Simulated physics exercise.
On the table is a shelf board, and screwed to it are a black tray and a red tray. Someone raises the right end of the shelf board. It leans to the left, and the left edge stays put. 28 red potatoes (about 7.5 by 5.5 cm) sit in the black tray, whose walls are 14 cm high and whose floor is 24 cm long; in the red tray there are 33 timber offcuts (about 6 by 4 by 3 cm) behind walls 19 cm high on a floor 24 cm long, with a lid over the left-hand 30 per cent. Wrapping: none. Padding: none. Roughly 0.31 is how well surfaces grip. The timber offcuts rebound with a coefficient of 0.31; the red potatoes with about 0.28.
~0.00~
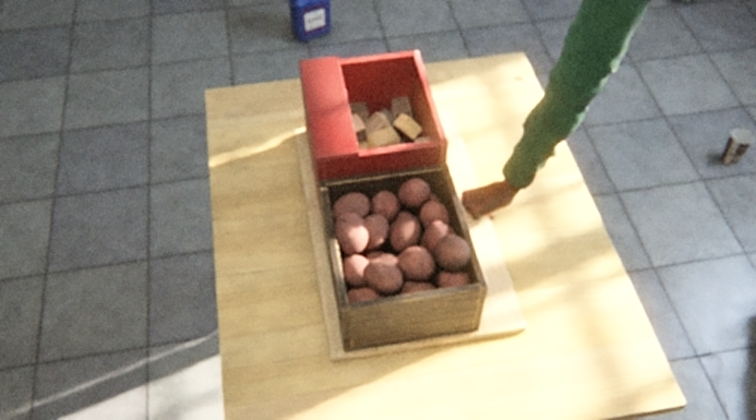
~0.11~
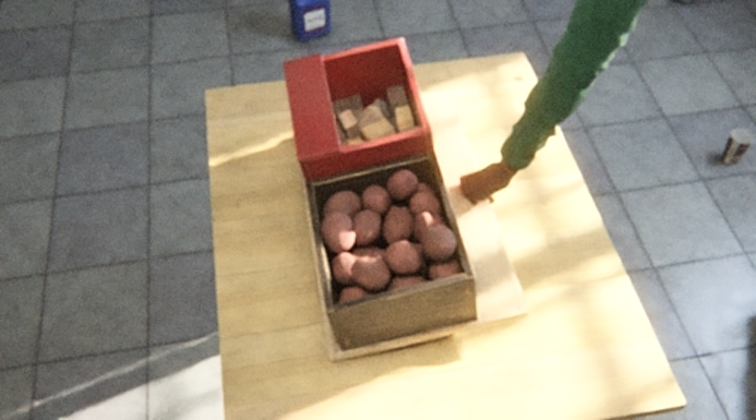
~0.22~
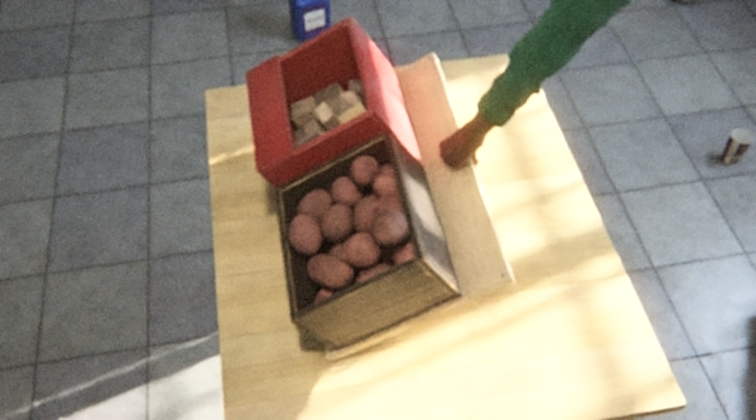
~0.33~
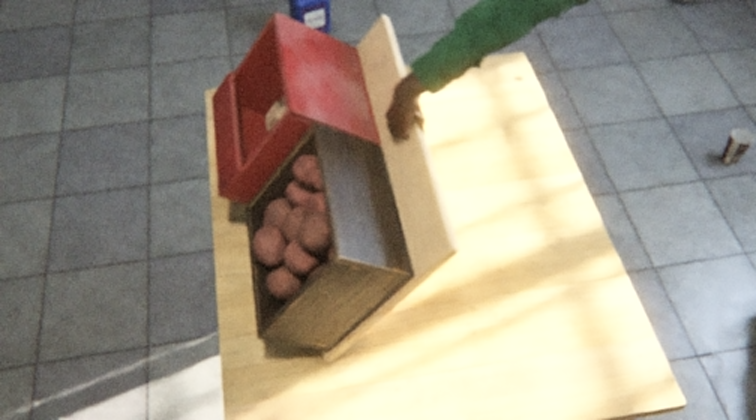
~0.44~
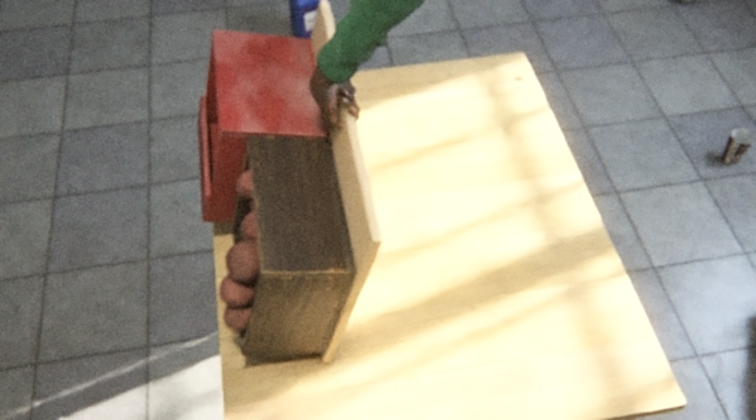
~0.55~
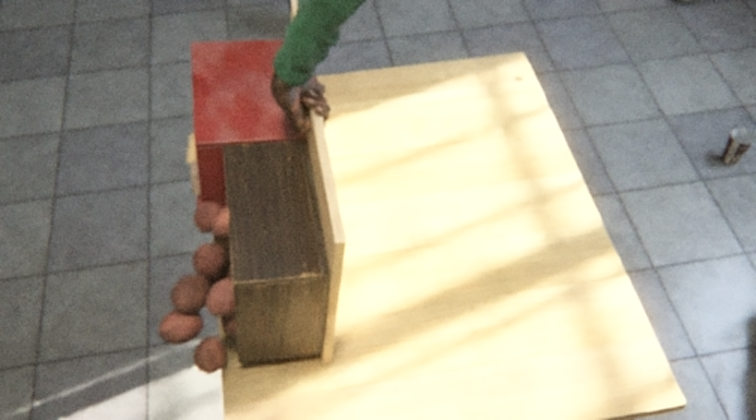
A shelf board carrying a black tray of red potatoes and a red tray of small blocks tilts steeply to the left as a hand raises its right end, and several potatoes come out over the black tray's left side.
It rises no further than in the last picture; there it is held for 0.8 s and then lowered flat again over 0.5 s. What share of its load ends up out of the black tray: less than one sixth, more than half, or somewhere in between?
More than half of it.
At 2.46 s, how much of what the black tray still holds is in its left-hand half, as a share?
Close to 80 percent, I reckon.
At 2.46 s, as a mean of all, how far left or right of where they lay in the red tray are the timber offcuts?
I'd put it at close to 6 cm toward the left.
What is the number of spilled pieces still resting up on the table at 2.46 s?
About 0.
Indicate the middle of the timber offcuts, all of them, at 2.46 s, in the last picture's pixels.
At about (366, 160) in pixels.
After 0.85 s, tilt 84°; black tray 12 in, 16 out and red tray 31 in, 2 out.
After 1.24 s, tilt 84°; black tray 10 in, 18 out and red tray 31 in, 2 out.
After 1.77 s, tilt 6°; black tray 9 in, 19 out and red tray 31 in, 2 out.
Outcome (at 2.46 s), black tray 9 in, 19 out and red tray 31 in, 2 out. Asked share, 19 of 28, 68 per cent.
